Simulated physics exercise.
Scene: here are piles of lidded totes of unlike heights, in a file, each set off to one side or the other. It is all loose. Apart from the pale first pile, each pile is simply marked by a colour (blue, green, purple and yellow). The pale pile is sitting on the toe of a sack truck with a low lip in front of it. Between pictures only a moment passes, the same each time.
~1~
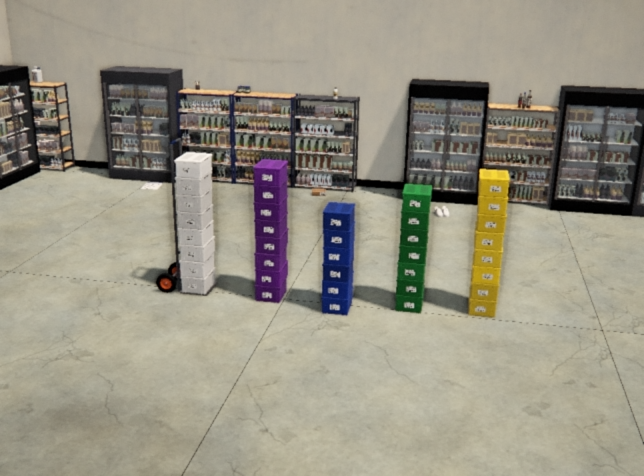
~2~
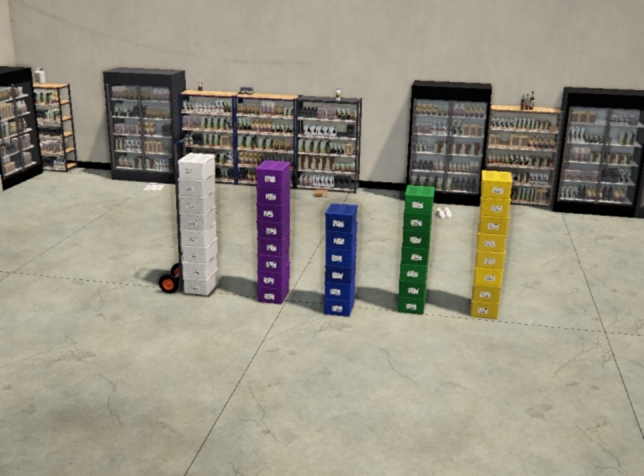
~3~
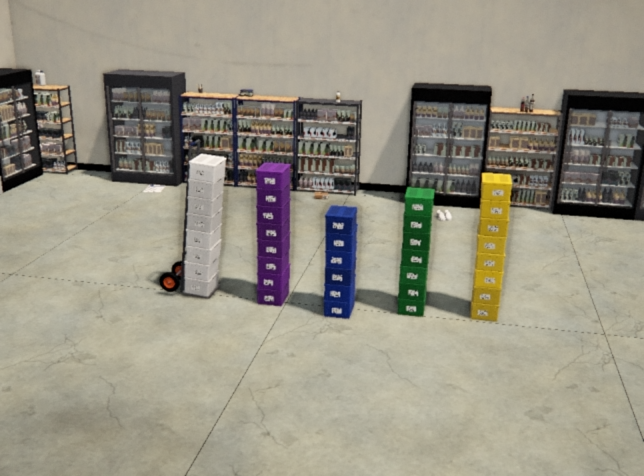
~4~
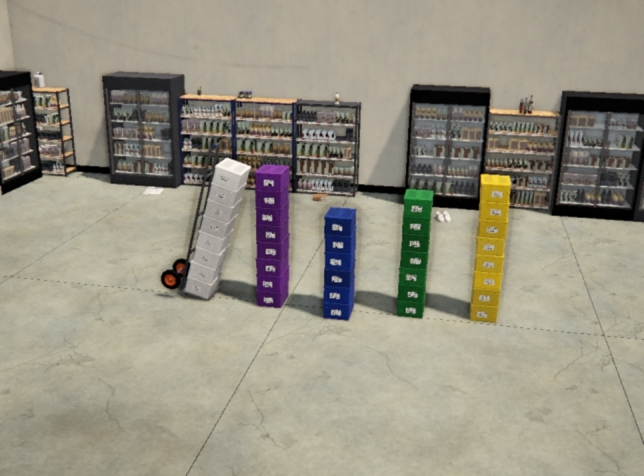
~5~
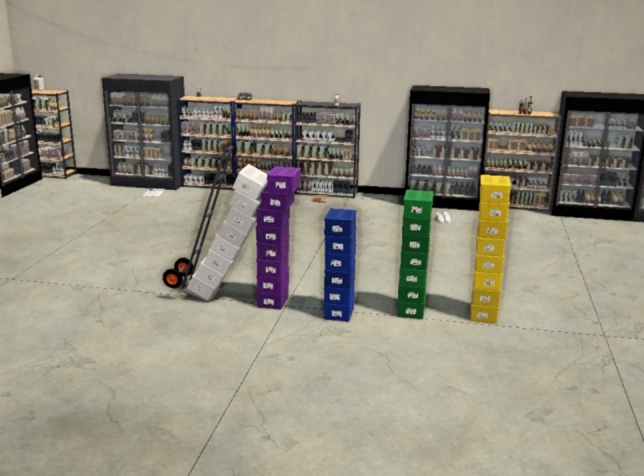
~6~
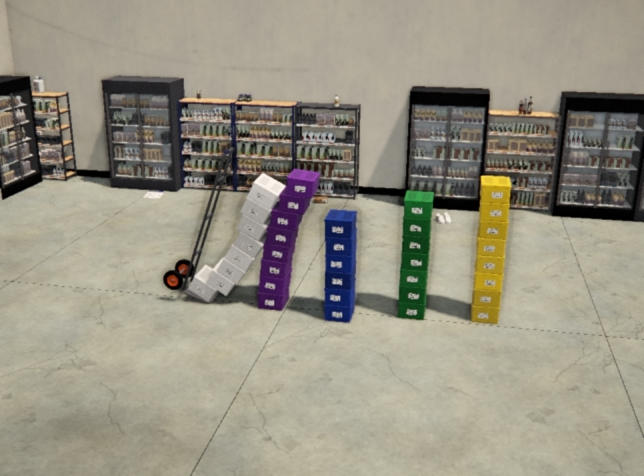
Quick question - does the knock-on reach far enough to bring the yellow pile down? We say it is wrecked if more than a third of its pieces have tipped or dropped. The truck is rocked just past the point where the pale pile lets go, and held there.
Yes, it falls.
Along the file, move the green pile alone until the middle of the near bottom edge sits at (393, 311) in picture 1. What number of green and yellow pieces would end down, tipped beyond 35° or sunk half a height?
Down at the end: Green 6, yellow 7.
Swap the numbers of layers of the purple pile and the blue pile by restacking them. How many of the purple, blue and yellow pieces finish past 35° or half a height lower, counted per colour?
By colour, purple 5, blue 6, yellow 7.
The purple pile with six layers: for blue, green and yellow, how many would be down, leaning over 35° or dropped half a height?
Final down tally: Blue = 5; green = 7; yellow = 8.
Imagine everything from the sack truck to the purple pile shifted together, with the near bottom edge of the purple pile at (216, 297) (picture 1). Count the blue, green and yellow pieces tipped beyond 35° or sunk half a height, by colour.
Blue: 5; green: 0; yellow: 0.
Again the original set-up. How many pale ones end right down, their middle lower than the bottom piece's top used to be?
It comes to 4.
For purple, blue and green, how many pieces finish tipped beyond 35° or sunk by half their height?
The tally reads purple 7, then blue 5, then green 5.
Just after the last frame, 8 of the pale pile down; none of the 8 yellow totes down (1 of 29 in all colours); top yellow tote unmoved; top purple tote tilted clearly, about its own height lower.
A moment on, 7 of the pale pile down; none of the 8 yellow totes down (9 of 29 in all colours); top yellow tote unmoved; top blue tote tilted clearly, about its own height lower.
Further on, 7 of the pale pile down; none of the 8 yellow totes down (17 of 29 in all colours); top yellow tote tilted a little; top blue tote upside down.
Then, 7 of the pale pile down; 8 of the 8 yellow totes down (25 of 29 in all colours); top yellow tote on its side; top purple tote on its side.
When it is over, 7 of the pale pile down; 8 of the 8 yellow totes down (25 of 29 in all colours); top yellow tote on its side; top green tote on its side. In pixels of the last frame, middles, top green tote near (558, 295).
